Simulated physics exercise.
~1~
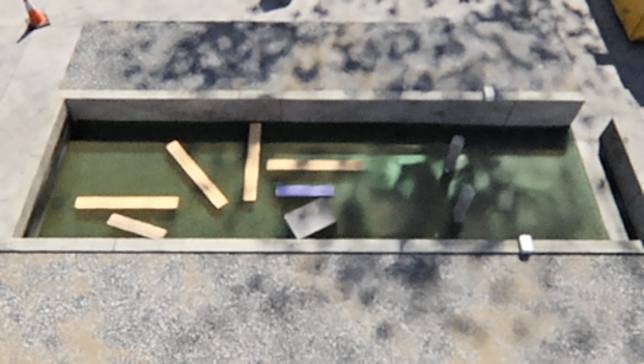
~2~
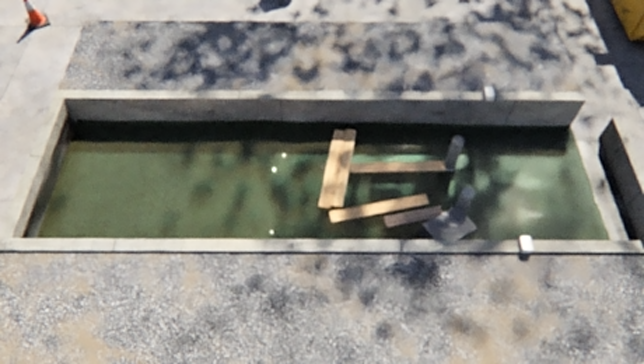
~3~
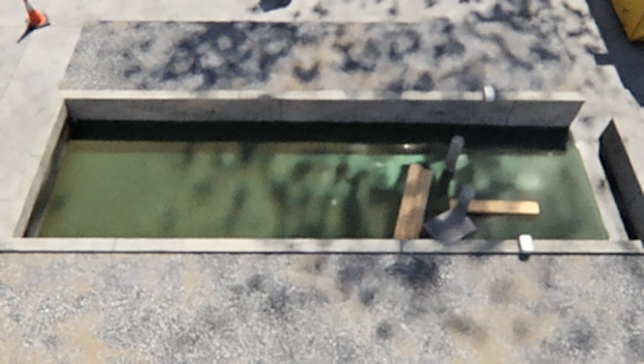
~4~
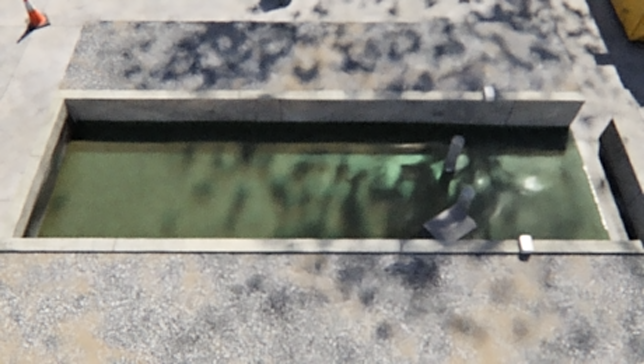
Long green water channel carrying wooden planks and a blue board to the right until only grey pieces remain in view.
